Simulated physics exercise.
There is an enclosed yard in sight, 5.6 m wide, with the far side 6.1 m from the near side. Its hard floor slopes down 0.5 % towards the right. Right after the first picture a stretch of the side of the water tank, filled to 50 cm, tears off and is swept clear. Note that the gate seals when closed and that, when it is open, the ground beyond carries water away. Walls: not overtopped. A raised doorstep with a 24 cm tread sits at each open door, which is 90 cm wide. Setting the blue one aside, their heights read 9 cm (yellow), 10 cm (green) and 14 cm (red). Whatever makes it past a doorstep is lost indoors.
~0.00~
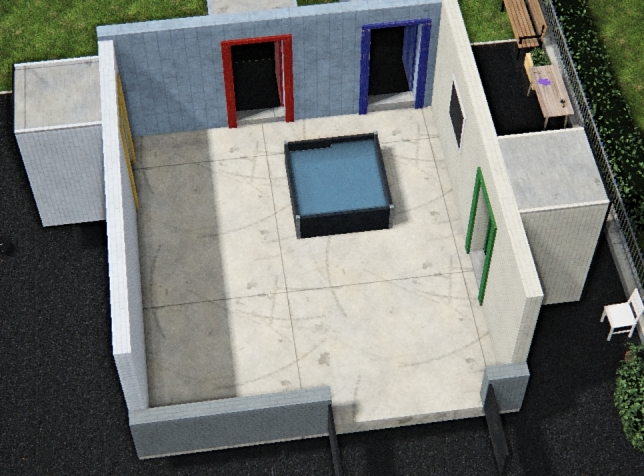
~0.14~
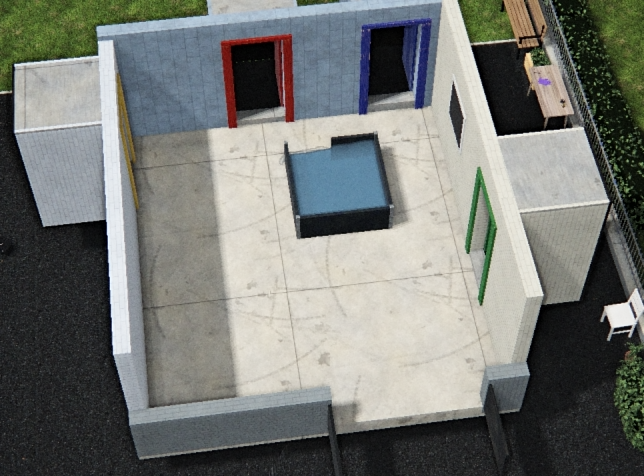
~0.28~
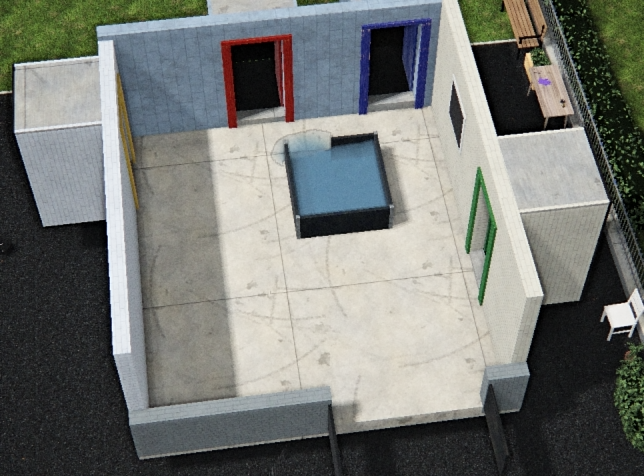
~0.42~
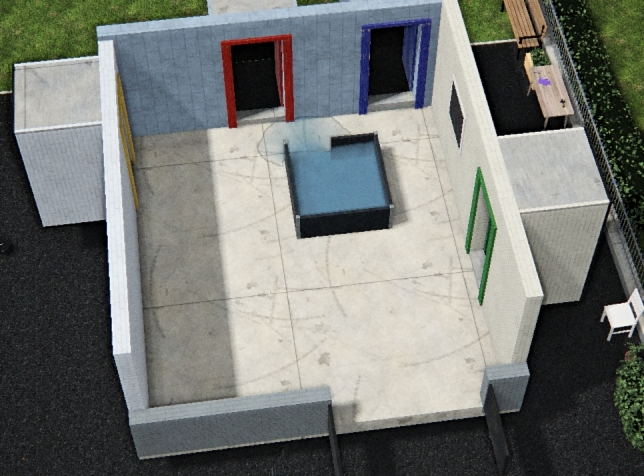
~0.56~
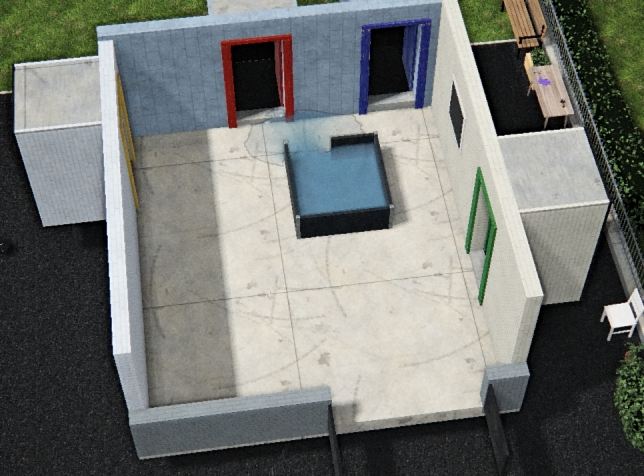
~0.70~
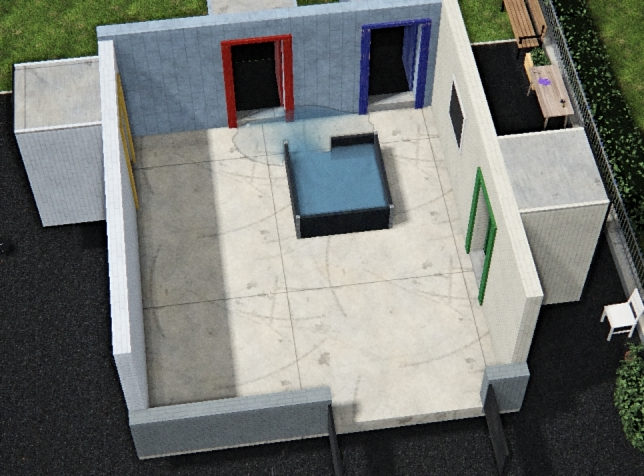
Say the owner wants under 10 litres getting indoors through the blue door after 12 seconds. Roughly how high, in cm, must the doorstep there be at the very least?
At the very least some 5.5 cm.
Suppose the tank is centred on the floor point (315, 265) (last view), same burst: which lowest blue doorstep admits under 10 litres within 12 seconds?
About 6.0 centimetres.
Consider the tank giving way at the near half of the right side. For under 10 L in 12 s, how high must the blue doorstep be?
About 13.0 cm.
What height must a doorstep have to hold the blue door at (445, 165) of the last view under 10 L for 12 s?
Minimum: Close to 7.0 cm.
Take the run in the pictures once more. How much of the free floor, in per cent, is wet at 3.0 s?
I'd estimate about 25 percent.
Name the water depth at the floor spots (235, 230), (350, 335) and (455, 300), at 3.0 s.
First spot about 0 cm, second about 0 cm, third about 0 cm.
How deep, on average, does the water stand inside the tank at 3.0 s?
About 22 cm.
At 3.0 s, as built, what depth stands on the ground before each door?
Blue door 5 cm, yellow door 13 cm, green door 0 cm, red door 16 cm.
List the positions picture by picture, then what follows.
The water tank at (338, 177) is whole and still, 50 cm deep; the blue door at (393, 73) is dry, in the first picture.
The front is at a hidden place, 0.2 m from the gap on the far side; 0.1 m2 of floor is wet, 50 cm left at the back, in the second picture.
Water pours out on the far side and has run 0.7 m, to (300, 135); about 7 cm deep outside, 50 cm at the back, in the third picture.
The gap is on the far side, the front 1.0 m out at (323, 118); the back of the water tank holds 50 cm, in the fourth picture.
The gap is on the far side, the front 1.2 m out at (274, 113); the back of the water tank holds 48 cm, in the fifth picture.
The front is at (240, 127), 1.3 m from the gap on the far side; 1.8 m2 of floor is wet, 42 cm left at the back; 0.6 m in a straight line remain to the blue door at (393, 73), in the sixth picture.
After 1.4 s water covers 10 % of the floor, deepest (33 cm) near (299, 126); 6 cm at the blue door, 0 litres in over its 20 cm doorstep.
After 3.0 s water covers 25 % of the floor, deepest (20 cm) near (299, 126); 5 cm at the blue door, 0 litres in over its 20 cm doorstep.
After 12.0 s water covers 95 % of the floor, deepest (5 cm) near (479, 383); 4 cm at the blue door, 0 litres in over its 20 cm doorstep.
At the blue door as built, the water arrived by 1.0 s and peaked near 7 cm at 2.0 s.
Run again over the same 12 s with other heights there, 13 litres in over 5 cm, 6 litres over 6.5 cm. The limit of 10 litres is kept from about 5.5 cm up.
